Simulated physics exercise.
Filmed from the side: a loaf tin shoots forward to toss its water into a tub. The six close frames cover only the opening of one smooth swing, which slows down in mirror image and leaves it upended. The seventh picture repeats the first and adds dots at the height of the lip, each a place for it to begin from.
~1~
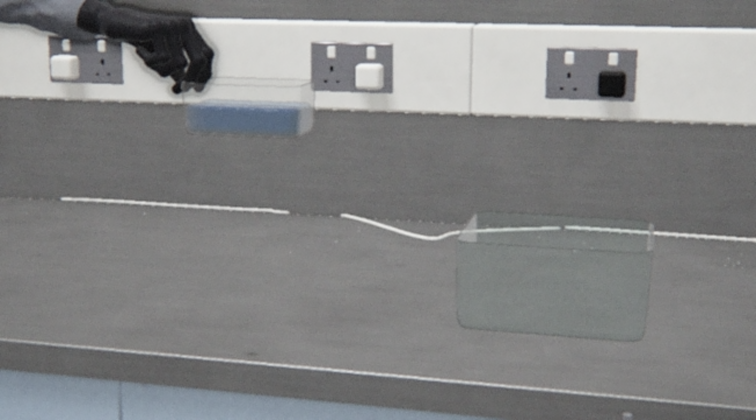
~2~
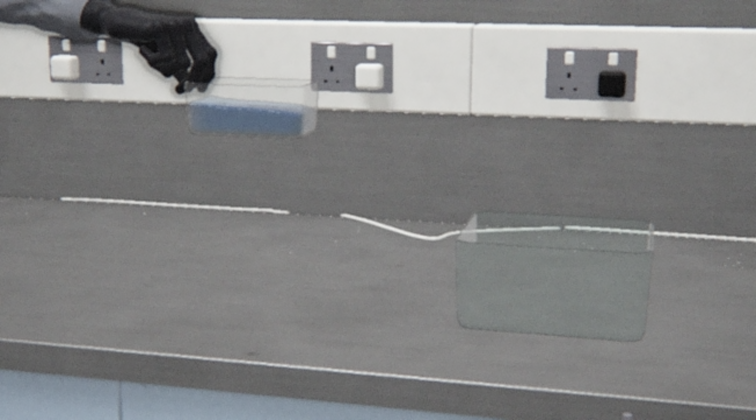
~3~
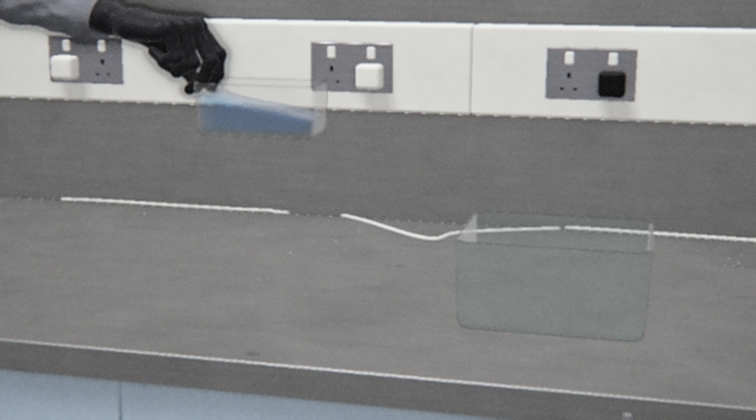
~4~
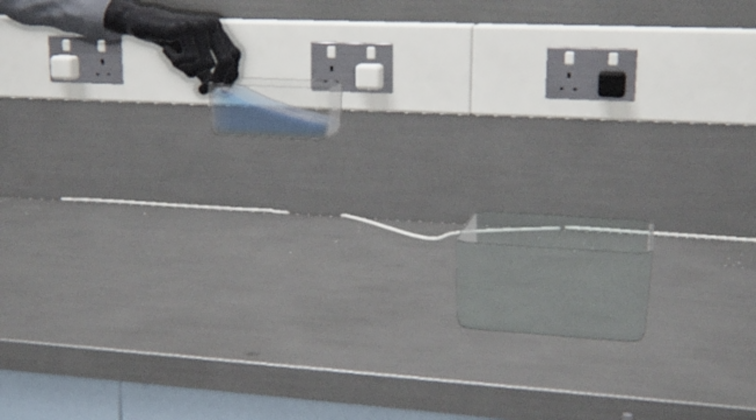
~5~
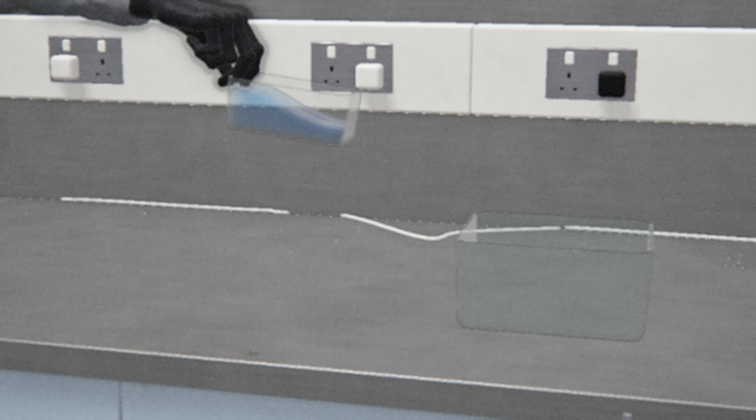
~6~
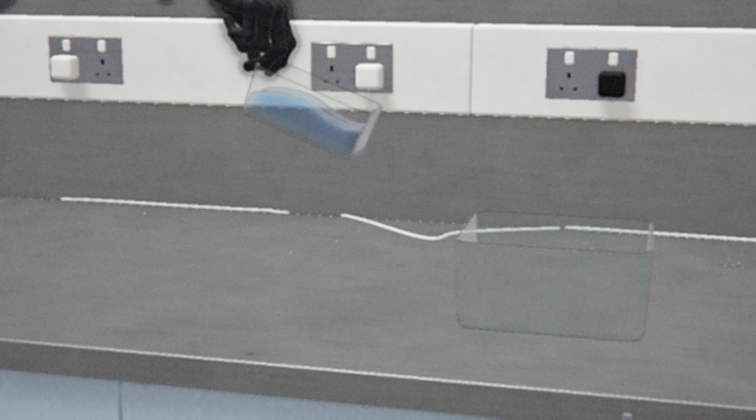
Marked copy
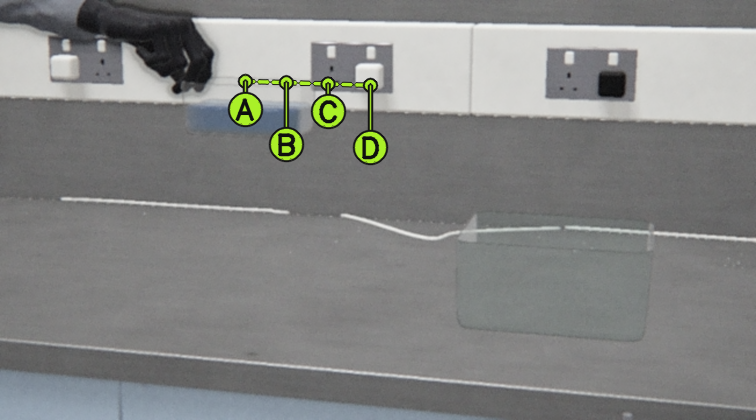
Black-gloved hand moving a clear container of blue liquid rightward above a grey counter with an empty tub, then tilting it.
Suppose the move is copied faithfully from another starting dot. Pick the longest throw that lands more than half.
C will do.
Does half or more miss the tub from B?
Yes, that goes wrong.
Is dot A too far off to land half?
Yes, that goes wrong.
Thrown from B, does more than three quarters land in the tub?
No.
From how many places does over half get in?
Two of them.
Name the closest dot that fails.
Dot B.
On the marked copy, A at (245, 81); B at (286, 82); C at (328, 83); D at (370, 85).
If A is chosen, about 0 % lands in the tub, 99 % falls short.
If B is chosen, about 23 % lands in the tub, 72 % falls short and 5 % goes beside or beyond.
If C is chosen, about 64 % lands in the tub, 29 % falls short and 6 % goes beside or beyond.
If D is chosen, about 75 % lands in the tub, 16 % falls short and 9 % goes beside or beyond.
